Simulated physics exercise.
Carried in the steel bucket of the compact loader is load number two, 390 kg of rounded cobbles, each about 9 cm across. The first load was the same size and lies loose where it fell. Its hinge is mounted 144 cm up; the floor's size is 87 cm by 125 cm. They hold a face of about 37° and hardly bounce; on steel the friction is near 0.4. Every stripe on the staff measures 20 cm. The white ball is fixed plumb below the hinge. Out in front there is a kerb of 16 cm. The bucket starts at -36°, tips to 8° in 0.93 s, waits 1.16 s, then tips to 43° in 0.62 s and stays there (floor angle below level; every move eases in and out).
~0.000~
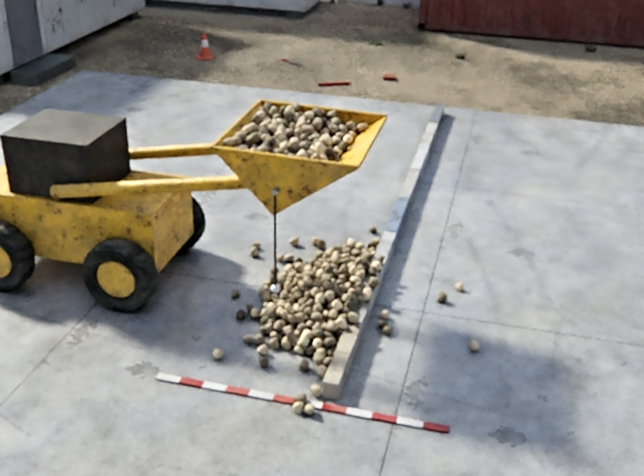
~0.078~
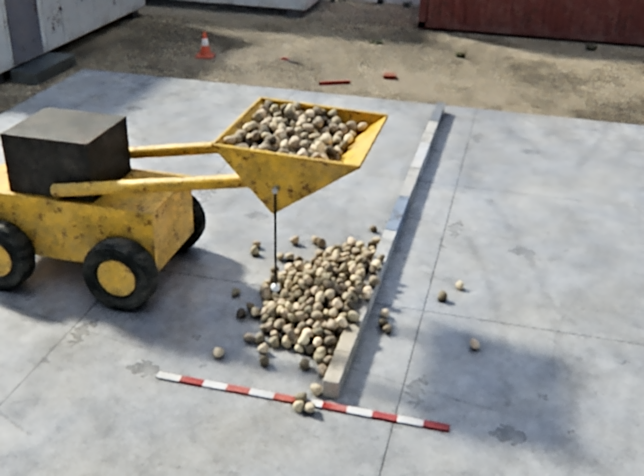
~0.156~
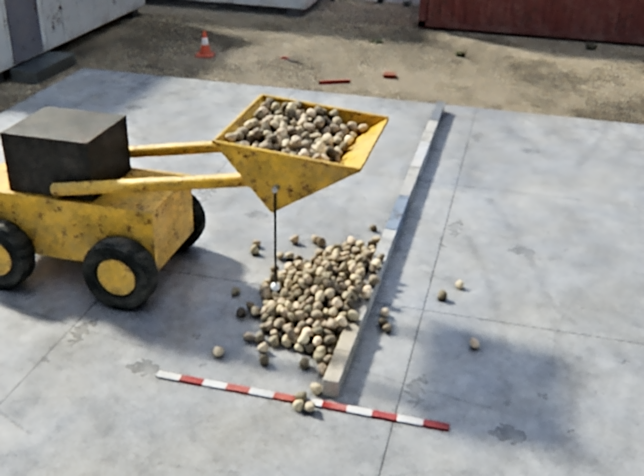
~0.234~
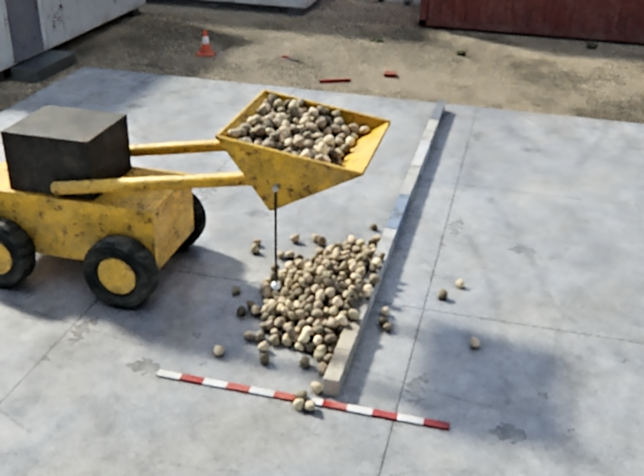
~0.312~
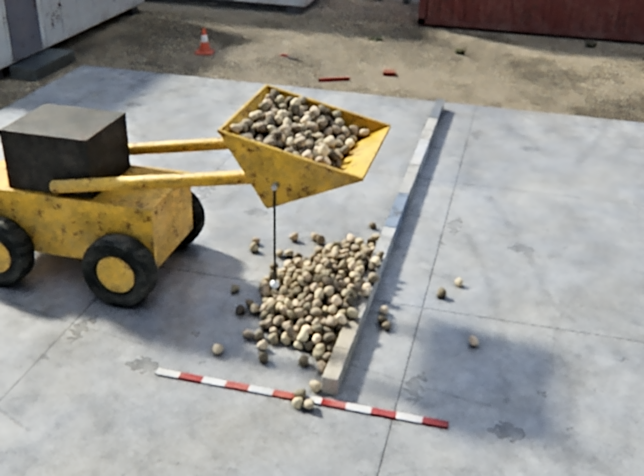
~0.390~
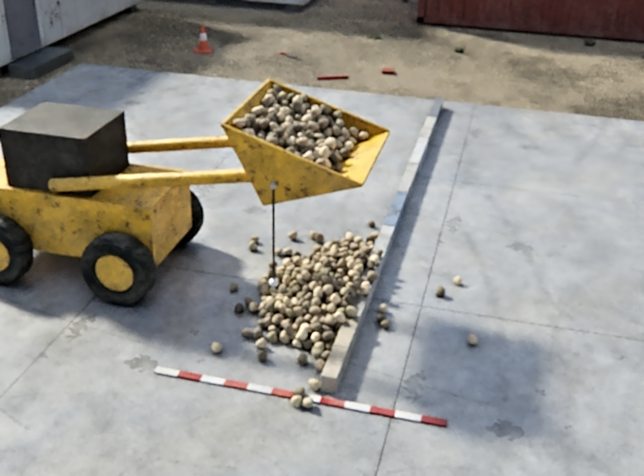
The clip opens on a yellow loader at left, its raised bucket full of round stones above a loose pile against a low kerb, near a red-and-white staff. The bucket then slowly tilts forward, its rear edge rising as its load shifts slightly, while the pile below stays still.
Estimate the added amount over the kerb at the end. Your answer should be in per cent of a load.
Roughly 90 per cent of a load.
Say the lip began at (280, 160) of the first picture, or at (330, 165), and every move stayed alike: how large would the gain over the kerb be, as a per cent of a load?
Near 10 in a hundred, then near 60 in a hundred.
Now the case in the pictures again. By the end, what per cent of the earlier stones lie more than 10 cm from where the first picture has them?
Around 0 in a hundred.
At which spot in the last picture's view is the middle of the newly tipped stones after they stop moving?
Around (407, 305).
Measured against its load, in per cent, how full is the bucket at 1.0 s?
About 100 percent is still in there.
After 0.7 s the floor is at 1°; in per cent of one load, 100 in the bucket, 98 on this side of the kerb, 2 over the kerb; the foremost stones are at (409, 298).
After 1.0 s the floor is at 8°; in per cent of one load, 100 in the bucket, 98 on this side of the kerb, 2 over the kerb; the foremost stones are at (409, 298).
After 3.2 s the floor is at 43°; in per cent of one load, 5 in the bucket, 126 on this side of the kerb, 69 over the kerb; the foremost stones are at (486, 336).
After 5.9 s the floor is at 43°; in per cent of one load, 0 in the bucket, 108 on this side of the kerb, 92 over the kerb; the foremost stones are at (528, 369). Net gain over the kerb, 90.
